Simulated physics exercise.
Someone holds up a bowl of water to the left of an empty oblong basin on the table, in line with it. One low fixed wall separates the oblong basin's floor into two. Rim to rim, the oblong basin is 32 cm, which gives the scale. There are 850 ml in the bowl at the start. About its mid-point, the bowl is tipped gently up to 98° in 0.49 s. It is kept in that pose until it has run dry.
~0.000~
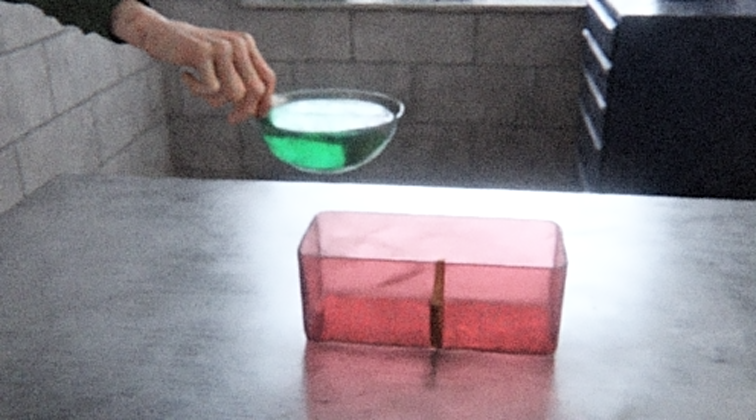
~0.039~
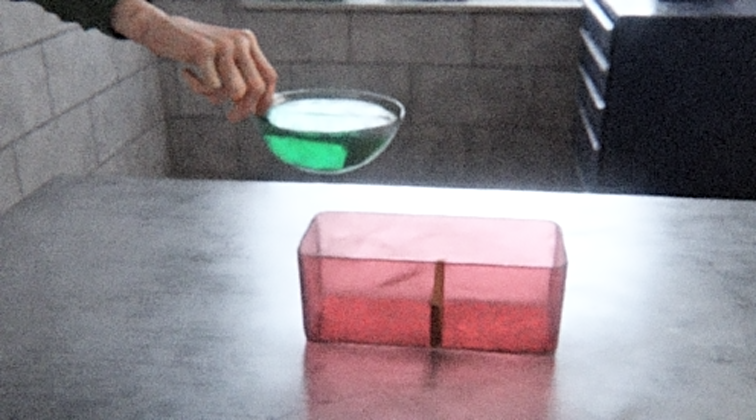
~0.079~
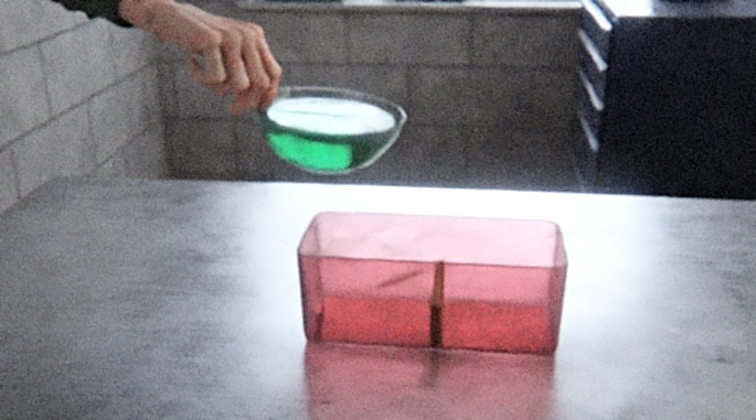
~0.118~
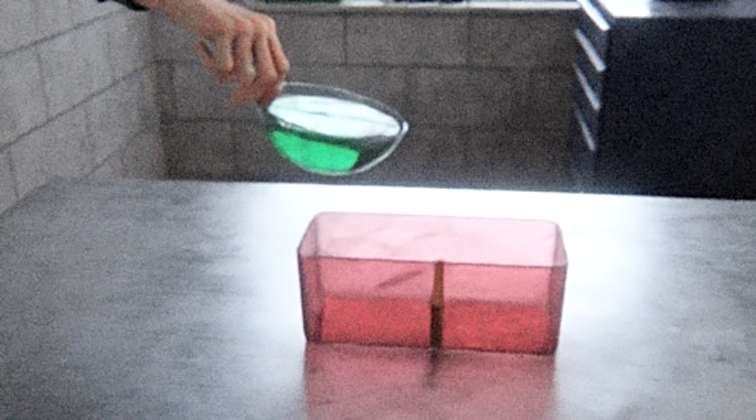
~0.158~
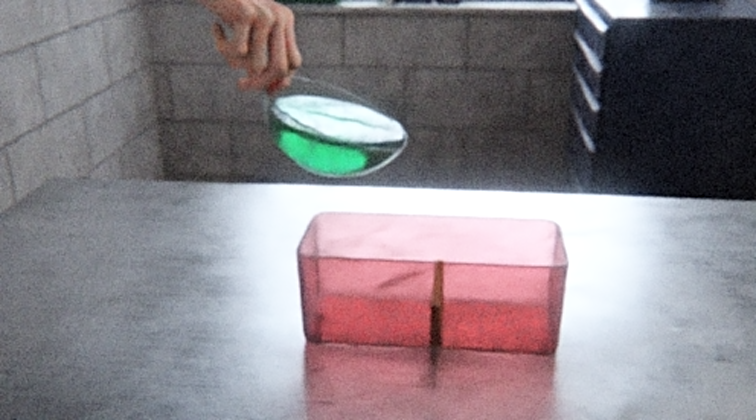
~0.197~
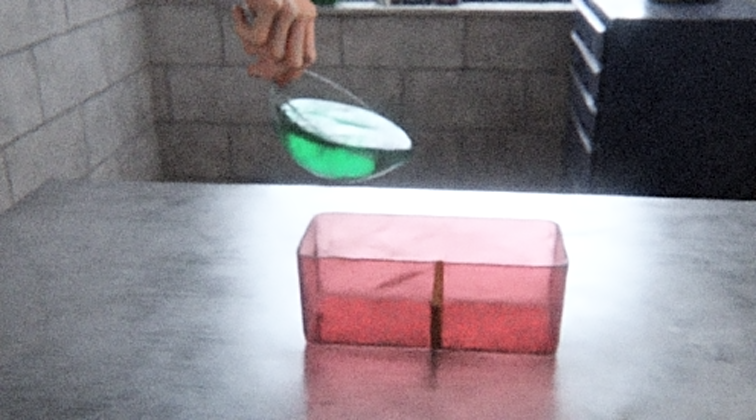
A hand tilts a glass bowl of green liquid rightward above a pink oblong basin.
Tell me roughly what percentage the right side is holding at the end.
At the end it holds about 36 per cent.
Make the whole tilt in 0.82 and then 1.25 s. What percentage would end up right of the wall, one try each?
Some 55 and 65 per cent, in that order.
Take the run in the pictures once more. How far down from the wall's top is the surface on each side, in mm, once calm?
Left about 38 mm, while the right is about 42 mm.
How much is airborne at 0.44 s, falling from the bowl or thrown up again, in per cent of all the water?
Around 28 in a hundred.
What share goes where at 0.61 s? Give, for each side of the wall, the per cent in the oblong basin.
52 on the left and 32 on the right, roughly.
After 0.44 s the tilt is 95° and 4 per cent is still to pour, 35 is left of the wall and 33 right of it.
After 0.61 s the tilt is 98° and 0 per cent is still to pour, 52 is left of the wall and 33 right of it.
After 0.79 s the tilt is 98° and 0 per cent is still to pour, 48 is left of the wall and 35 right of it.
After 0.99 s the tilt is 98° and 0 per cent is still to pour, 52 is left of the wall and 36 right of it.
In the end 52 per cent lies left of the wall, 36 right of it and 12 outside.
